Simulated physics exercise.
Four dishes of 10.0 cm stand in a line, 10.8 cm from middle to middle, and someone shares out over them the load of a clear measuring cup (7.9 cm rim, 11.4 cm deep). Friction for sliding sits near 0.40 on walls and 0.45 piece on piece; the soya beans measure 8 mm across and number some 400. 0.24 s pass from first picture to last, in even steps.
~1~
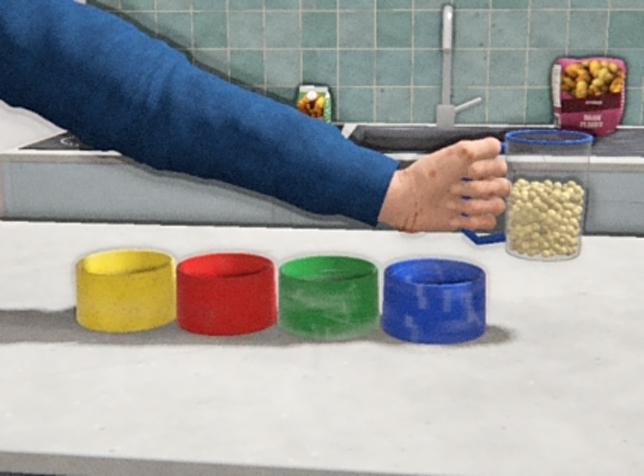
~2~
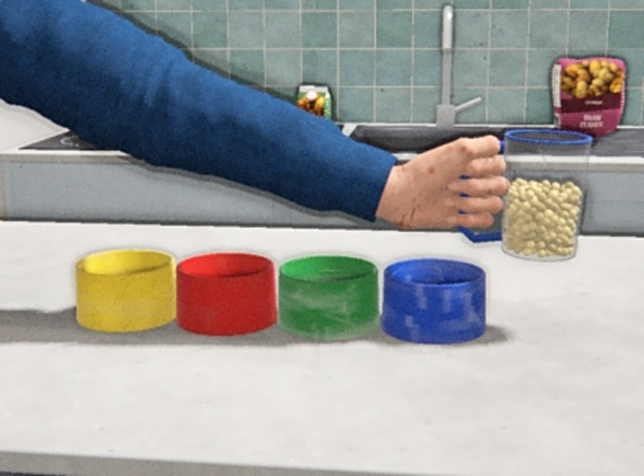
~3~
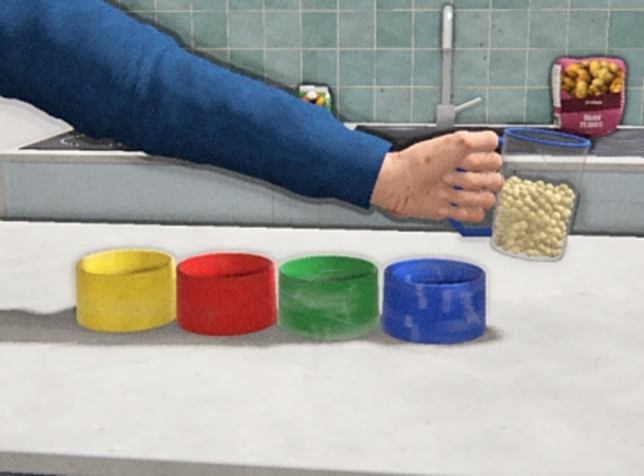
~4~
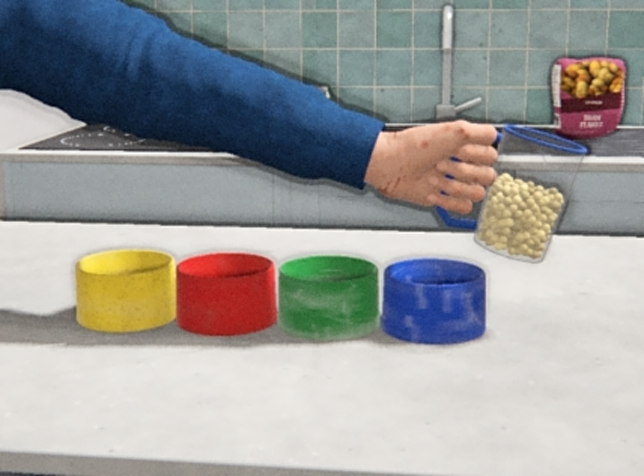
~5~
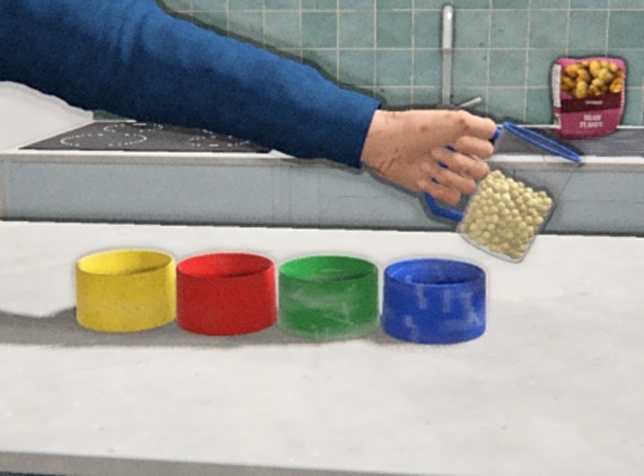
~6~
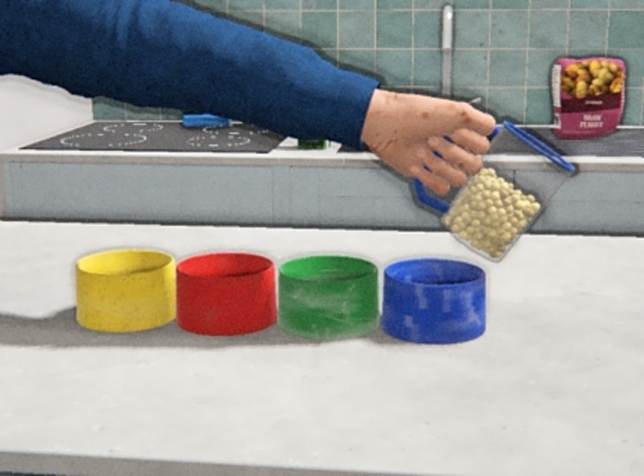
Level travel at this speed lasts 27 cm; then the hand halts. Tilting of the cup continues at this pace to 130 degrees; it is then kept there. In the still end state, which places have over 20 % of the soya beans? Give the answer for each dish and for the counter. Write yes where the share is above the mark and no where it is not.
Red dish: No, blue dish: Yes, green dish: No, yellow dish: No, counter: No.
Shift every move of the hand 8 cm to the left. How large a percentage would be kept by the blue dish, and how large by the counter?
Then the blue dish would get 0 and the counter 0.
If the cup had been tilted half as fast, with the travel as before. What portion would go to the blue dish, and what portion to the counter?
The blue dish 0, the counter 0.
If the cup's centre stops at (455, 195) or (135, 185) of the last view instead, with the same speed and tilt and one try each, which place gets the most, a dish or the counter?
First try: Counter; second try: Blue.
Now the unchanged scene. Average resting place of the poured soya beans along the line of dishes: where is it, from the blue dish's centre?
I'd say about 1 cm, heading down the x axis.
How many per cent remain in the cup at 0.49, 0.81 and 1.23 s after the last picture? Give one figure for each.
At the three moments: 85, 0 and 0 percent.
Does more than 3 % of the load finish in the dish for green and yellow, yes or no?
As for green, correct, and as for yellow, not so.
Then, 0.49 s after the last picture, tilt 123 degrees; cup holds 85 %, blue 15 %.
Then, 0.81 s after the last picture, tilt 130 degrees; cup holds 0 %, blue 85 %, green 10 %.
Then, 1.23 s after the last picture, tilt 130 degrees; cup holds 0 %, blue 85 %, green 10 %.
In the end, red 0 %, blue 85 %, green 10 %, yellow 0 %, counter 5 %.
